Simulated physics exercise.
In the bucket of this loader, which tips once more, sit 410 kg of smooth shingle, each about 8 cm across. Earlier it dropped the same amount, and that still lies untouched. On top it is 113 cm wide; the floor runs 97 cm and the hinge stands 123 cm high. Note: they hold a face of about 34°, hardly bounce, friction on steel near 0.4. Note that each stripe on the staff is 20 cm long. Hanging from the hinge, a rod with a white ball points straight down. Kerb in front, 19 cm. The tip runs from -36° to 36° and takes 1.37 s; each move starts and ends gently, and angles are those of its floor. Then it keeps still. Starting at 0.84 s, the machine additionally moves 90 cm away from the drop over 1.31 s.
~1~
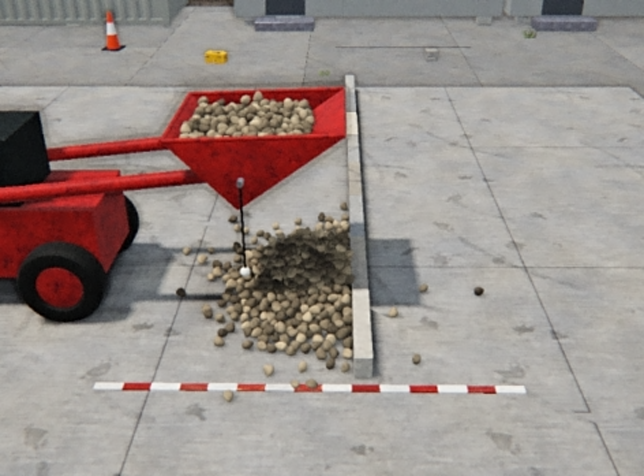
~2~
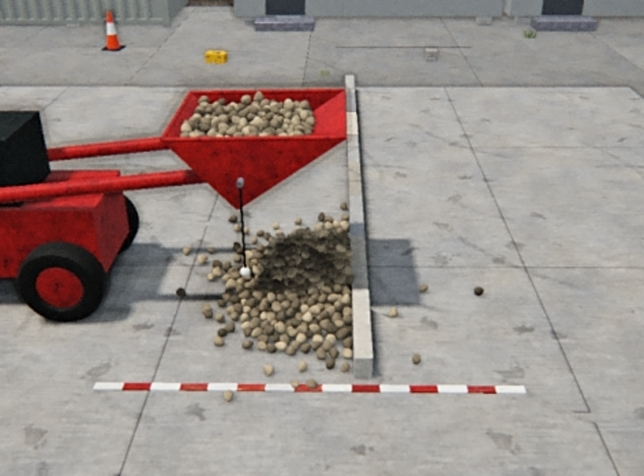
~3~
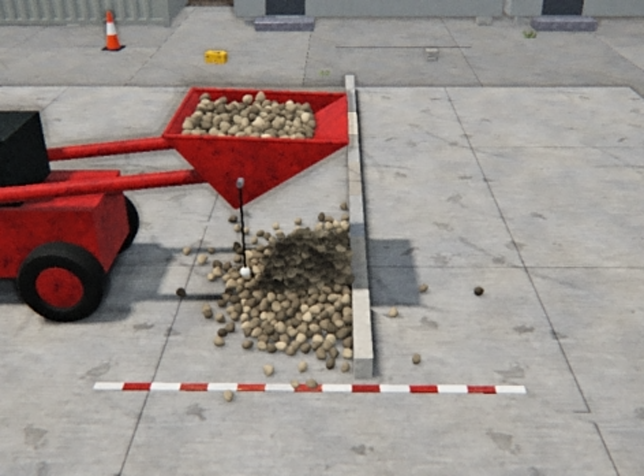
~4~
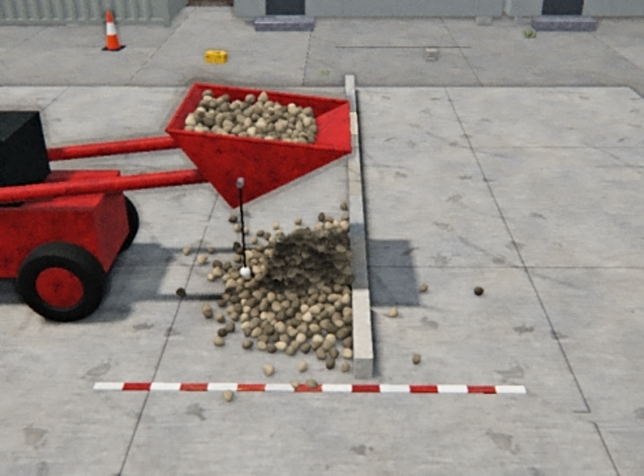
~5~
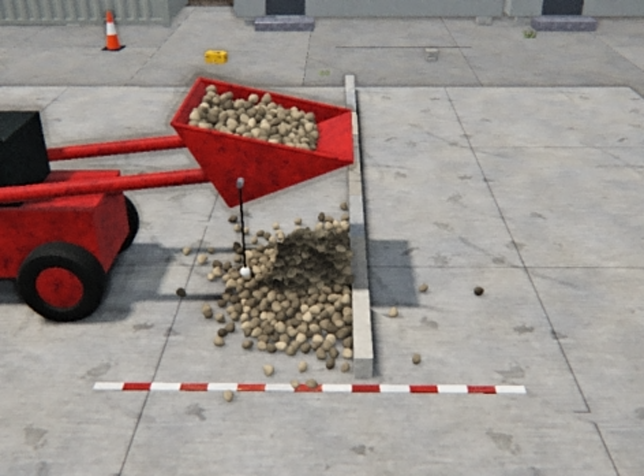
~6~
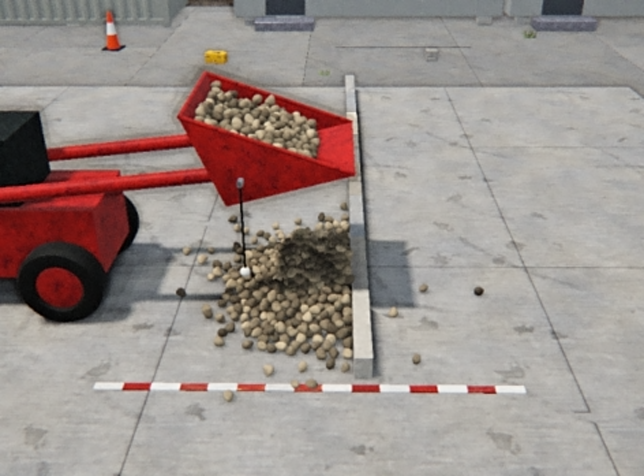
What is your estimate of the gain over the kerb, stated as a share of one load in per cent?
My estimate is 14 per cent of one load.
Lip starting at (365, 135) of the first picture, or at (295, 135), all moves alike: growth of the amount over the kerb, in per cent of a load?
Near 25 per cent from the first place, 0 from the second.
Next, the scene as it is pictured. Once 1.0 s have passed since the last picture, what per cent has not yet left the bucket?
Close to 25 in a hundred is still held.
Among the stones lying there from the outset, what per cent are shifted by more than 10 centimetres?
Close to 15 in a hundred of them.
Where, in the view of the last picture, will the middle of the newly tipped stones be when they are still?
Centre at roughly (313, 267).
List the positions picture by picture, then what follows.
In the first frame, the bucket is at -36°, its lip at (345, 136); the top of the load is at (243, 109). The earlier load is highest near (314, 269), 23 cm above ground level, 99 % on this side of the kerb, 1 % over the kerb.
The second frame shows lip at (346, 138), floor tilted -35°, highest stones at (243, 109).
The third frame shows lip at (349, 143), floor tilted -32°, highest stones at (232, 107).
In the fourth frame, the bucket is at -27°, its lip at (351, 151); the top of the load is at (216, 106).
The fifth frame shows lip at (354, 162), floor tilted -22°, highest stones at (216, 101).
The sixth frame shows lip at (355, 175), floor tilted -15°, highest stones at (218, 98).
Then, 0.5 s after the last picture the floor is at 25°; in per cent of one load, 100 in the bucket, 99 on this side of the kerb, 1 over the kerb; the foremost stones are at (387, 287).
Then, 1.0 s after the last picture the floor is at 36°; in per cent of one load, 26 in the bucket, 171 on this side of the kerb, 3 over the kerb; the foremost stones are at (404, 284).
Then, 2.1 s after the last picture the floor is at 36°; in per cent of one load, 0 in the bucket, 185 on this side of the kerb, 15 over the kerb; the foremost stones are at (488, 288).
Then, 4.8 s after the last picture the floor is at 36°; in per cent of one load, 0 in the bucket, 185 on this side of the kerb, 15 over the kerb; the foremost stones are at (488, 288). Net gain over the kerb, 14.
